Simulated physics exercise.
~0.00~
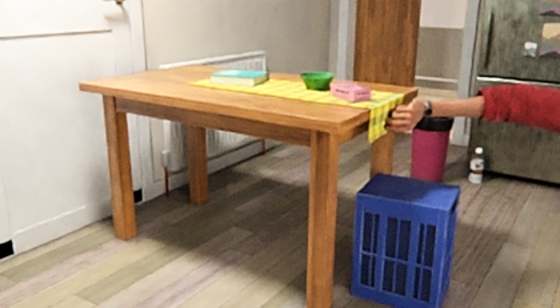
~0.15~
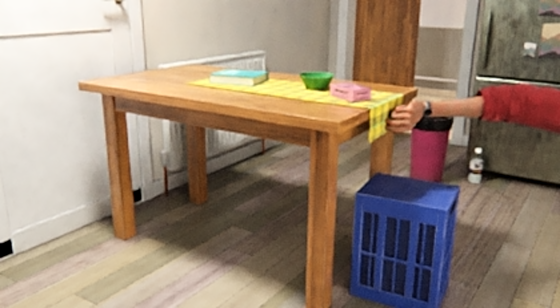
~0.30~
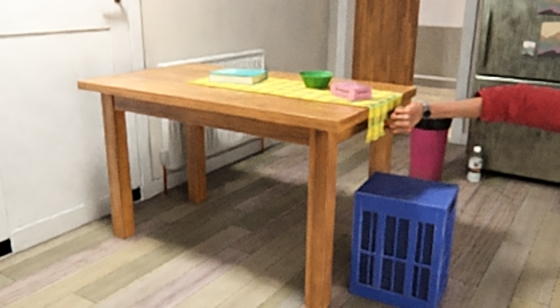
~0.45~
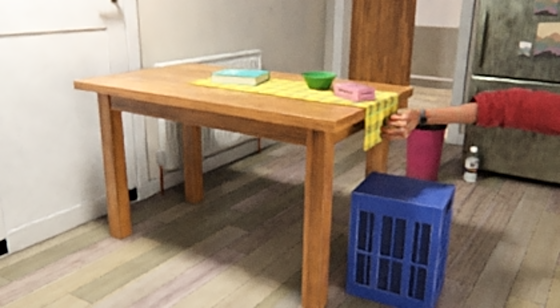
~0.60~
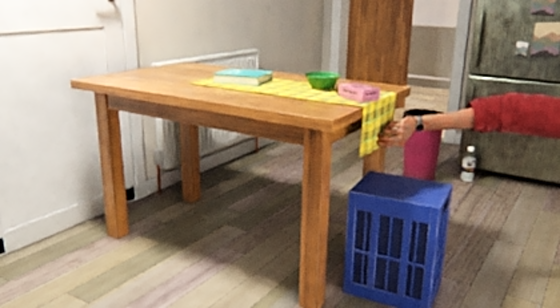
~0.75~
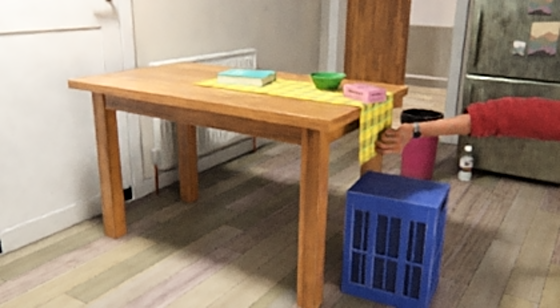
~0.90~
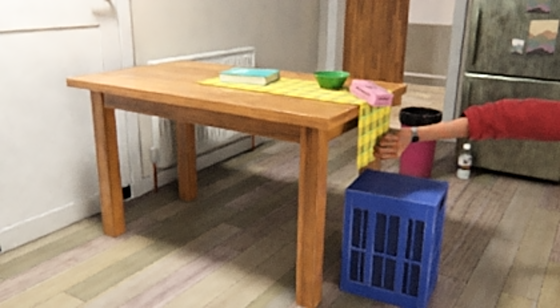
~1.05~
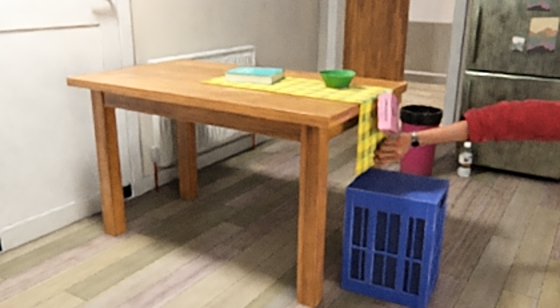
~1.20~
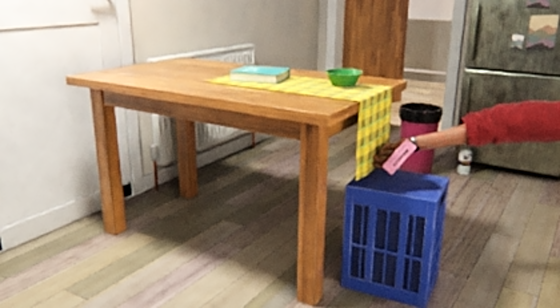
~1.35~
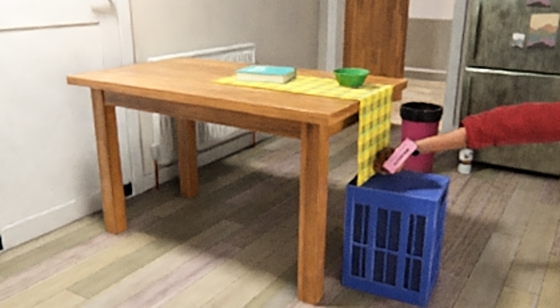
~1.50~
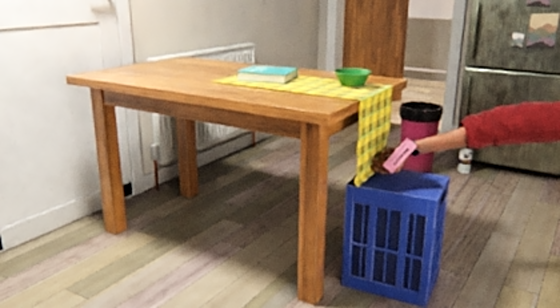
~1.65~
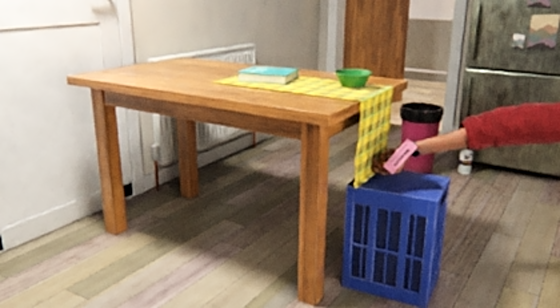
A yellow table runner is drawn down over the end of a wooden table by a red-sleeved hand, carrying a book, green bowl and pink packet rightward; the packet tips over the edge and ends against the hand above a blue crate, while the bowl and book stay on the table.
